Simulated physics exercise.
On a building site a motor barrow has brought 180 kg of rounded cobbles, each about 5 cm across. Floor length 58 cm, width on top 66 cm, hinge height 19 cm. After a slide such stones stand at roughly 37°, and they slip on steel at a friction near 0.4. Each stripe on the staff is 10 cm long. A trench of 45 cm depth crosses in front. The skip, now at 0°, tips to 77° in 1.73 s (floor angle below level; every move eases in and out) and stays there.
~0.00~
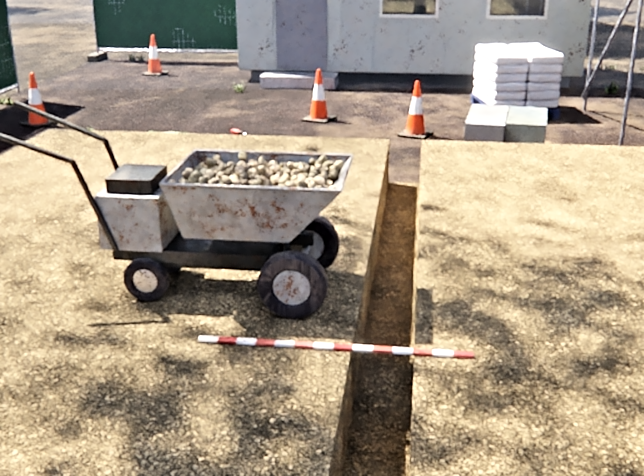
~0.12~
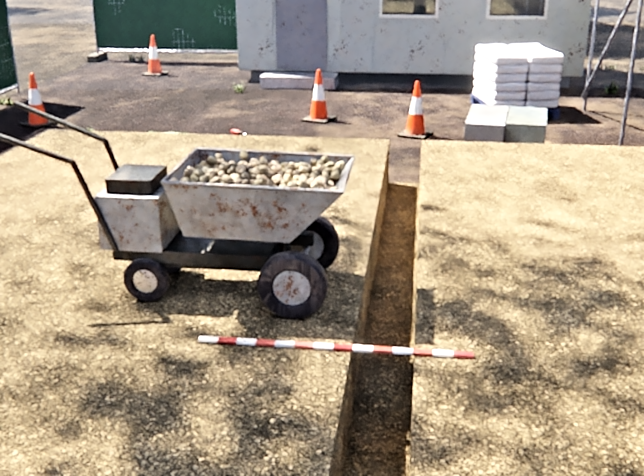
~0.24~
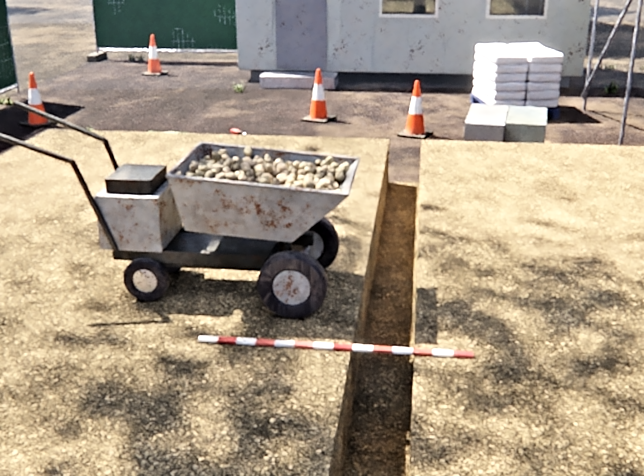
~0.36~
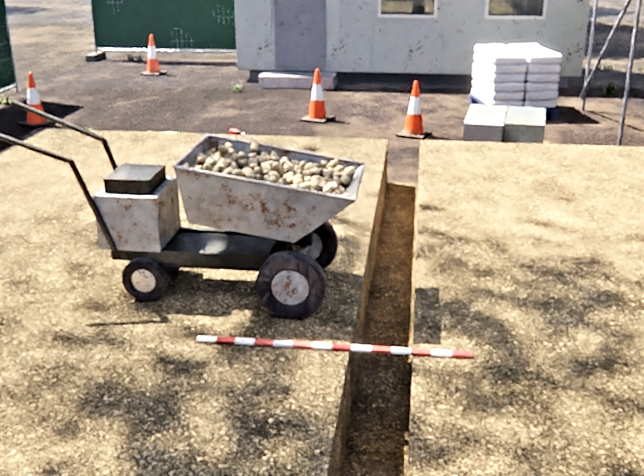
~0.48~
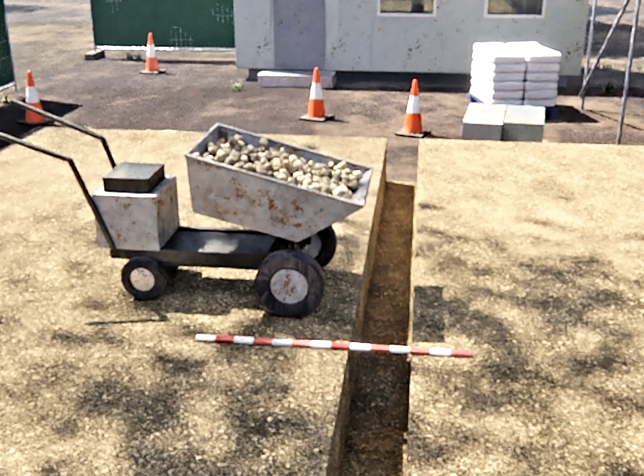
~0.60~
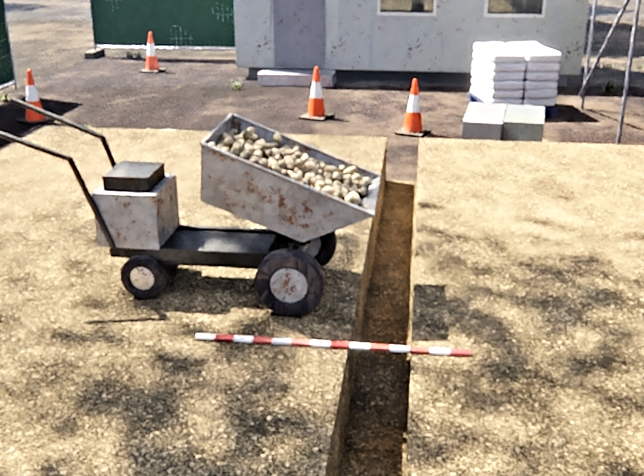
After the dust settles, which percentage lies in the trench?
Some 13 per cent of it.
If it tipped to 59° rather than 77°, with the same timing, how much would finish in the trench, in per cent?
Then about 30 per cent.
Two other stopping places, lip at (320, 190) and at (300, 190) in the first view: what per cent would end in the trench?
Near 60 per cent from the first place, 85 from the second.
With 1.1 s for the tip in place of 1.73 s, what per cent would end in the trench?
It would be near 10 per cent.
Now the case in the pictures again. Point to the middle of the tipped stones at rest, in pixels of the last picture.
Near (457, 294).
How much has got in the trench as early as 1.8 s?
About 5 per cent by then.
After 1.3 s the floor is at 65°; 95 % in the skip, 1 % in the trench, 4 % past the trench; the foremost stones are at (438, 294).
After 1.8 s the floor is at 77°; 46 % in the skip, 6 % in the trench, 48 % past the trench; the foremost stones are at (563, 307).
After 2.2 s the floor is at 77°; 32 % in the skip, 10 % in the trench, 59 % past the trench; the foremost stones are at (629, 314).
After 4.1 s the floor is at 77°; 29 % in the skip, 13 % in the trench, 58 % past the trench; the foremost stones are past the picture's edge.
